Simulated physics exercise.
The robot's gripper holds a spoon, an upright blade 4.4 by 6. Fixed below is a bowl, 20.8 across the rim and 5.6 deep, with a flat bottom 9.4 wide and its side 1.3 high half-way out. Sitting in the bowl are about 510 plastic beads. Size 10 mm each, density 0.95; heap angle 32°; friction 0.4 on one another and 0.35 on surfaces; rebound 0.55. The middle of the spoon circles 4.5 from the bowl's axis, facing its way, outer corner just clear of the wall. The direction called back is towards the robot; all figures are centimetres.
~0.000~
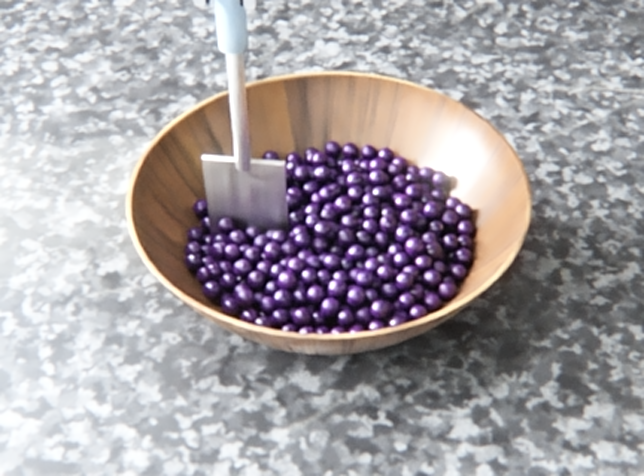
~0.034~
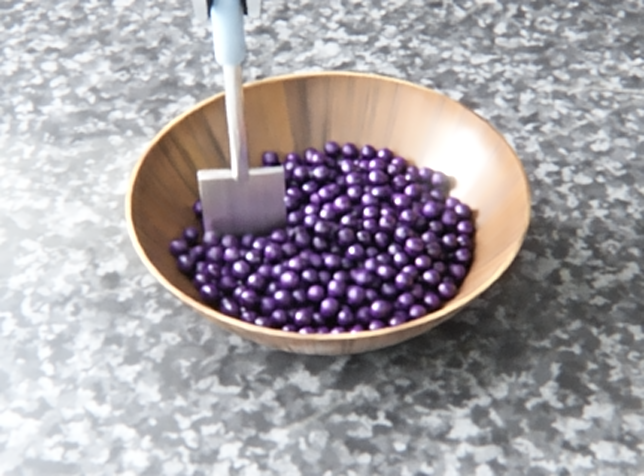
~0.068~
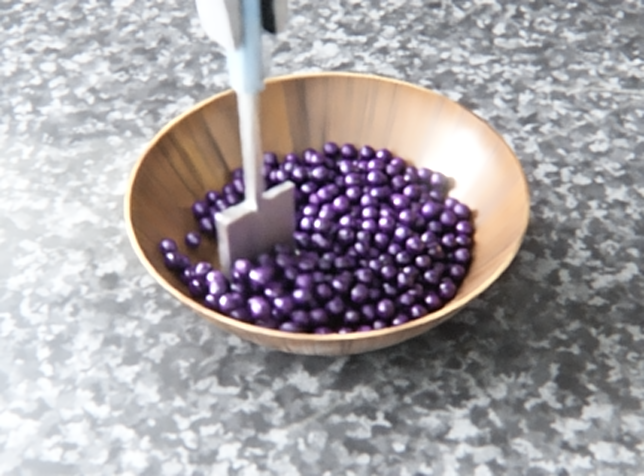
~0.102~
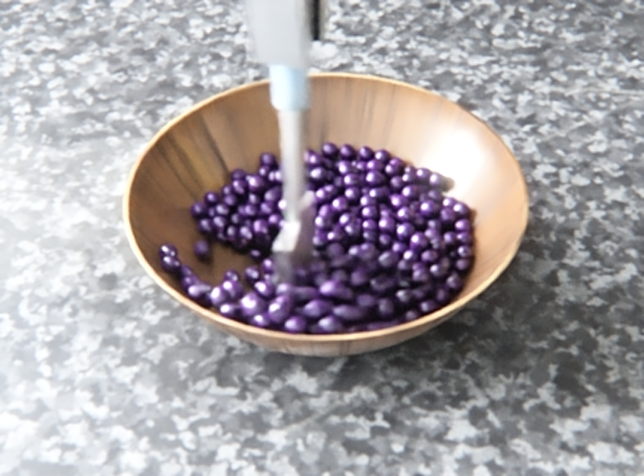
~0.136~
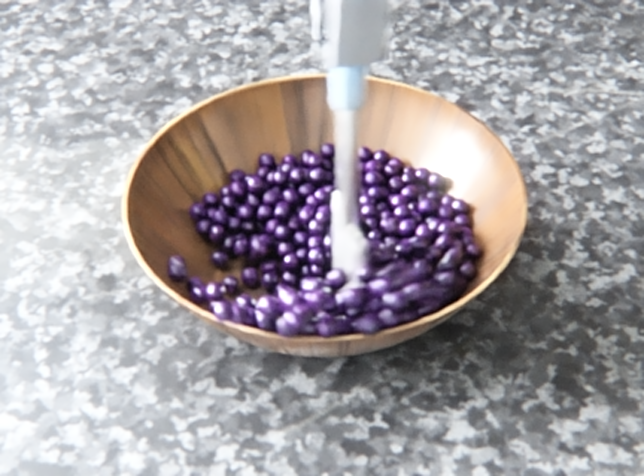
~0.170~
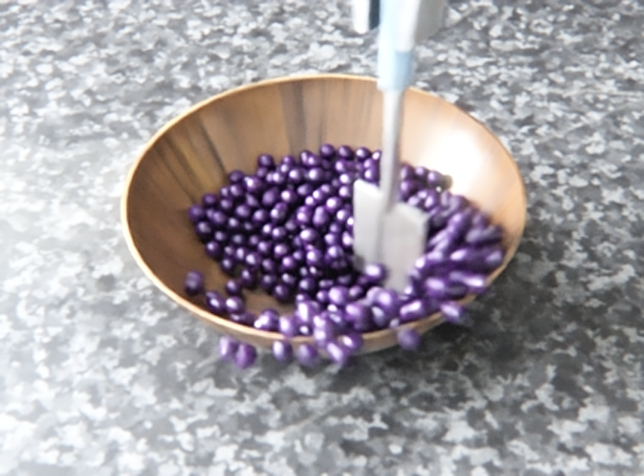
The video shows a gripper sweeping a flat spatula-like tool through purple beads in a wooden bowl, moving from the left along the near side to the right, pushing beads ahead until some spill over the near rim.
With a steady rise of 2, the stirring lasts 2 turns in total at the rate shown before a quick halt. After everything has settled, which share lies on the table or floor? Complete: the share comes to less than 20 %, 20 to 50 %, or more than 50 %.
The share comes to between 20 and 50 %.
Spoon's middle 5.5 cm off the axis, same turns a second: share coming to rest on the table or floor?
Close to 25 in a hundred then.
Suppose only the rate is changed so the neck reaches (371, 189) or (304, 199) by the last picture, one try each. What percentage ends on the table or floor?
Around 20 and 5 percent, in that order.
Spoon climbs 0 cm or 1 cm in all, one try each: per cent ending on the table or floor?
Around 40 percent, then 30 percent.
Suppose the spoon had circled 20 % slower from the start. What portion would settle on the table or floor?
It would be near 15 per cent.
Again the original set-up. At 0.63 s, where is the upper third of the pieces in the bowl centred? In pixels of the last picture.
Close to pixel (327, 247).
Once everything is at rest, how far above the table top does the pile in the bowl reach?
Roughly 4.5 centimetres.
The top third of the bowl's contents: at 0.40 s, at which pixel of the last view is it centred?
Look near (214, 196) for its middle.
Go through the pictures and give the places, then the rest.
In the first picture, spoon neck at (242, 137), 0° round; upper third of the load around (336, 229), from x 195 to 465, top at y 150; 511 in the bowl.
In the second picture, spoon neck at (239, 149), 14° round; upper third of the load around (330, 237), from x 180 to 465, top at y 150.
In the third picture, spoon neck at (255, 178), 47° round; upper third of the load around (322, 261), from x 170 to 465, top at y 150.
In the fourth picture, spoon neck at (296, 196), 80° round; upper third of the load around (336, 278), from x 170 to 465, top at y 150; 509 in the bowl, 2 in flight or on the tool.
In the fifth picture, spoon neck at (348, 196), 113° round; upper third of the load around (371, 283), from x 175 to 475, top at y 150; 507 in the bowl, 4 in flight or on the tool.
In the sixth picture, spoon neck at (392, 177), 146° round; upper third of the load around (420, 254), from x 195 to 495, top at y 150; 498 in the bowl, 13 in flight or on the tool.
By 0.40 s, 8° round, highest piece 8 above the table; 392 in the bowl, 79 on the table or floor, 40 in flight or on the tool.
By 0.63 s, 230° round, highest piece 6 above the table; 367 in the bowl, 140 on the table or floor, 4 in flight or on the tool.
By 0.94 s, 0° round, highest piece 4 above the table; 367 in the bowl, 144 on the table or floor.
By 1.64 s, 0° round, highest piece 4 above the table; 367 in the bowl, 144 on the table or floor.
Final count, 367 in the bowl, 144 on the table or floor. That is 28 % on the table or floor.
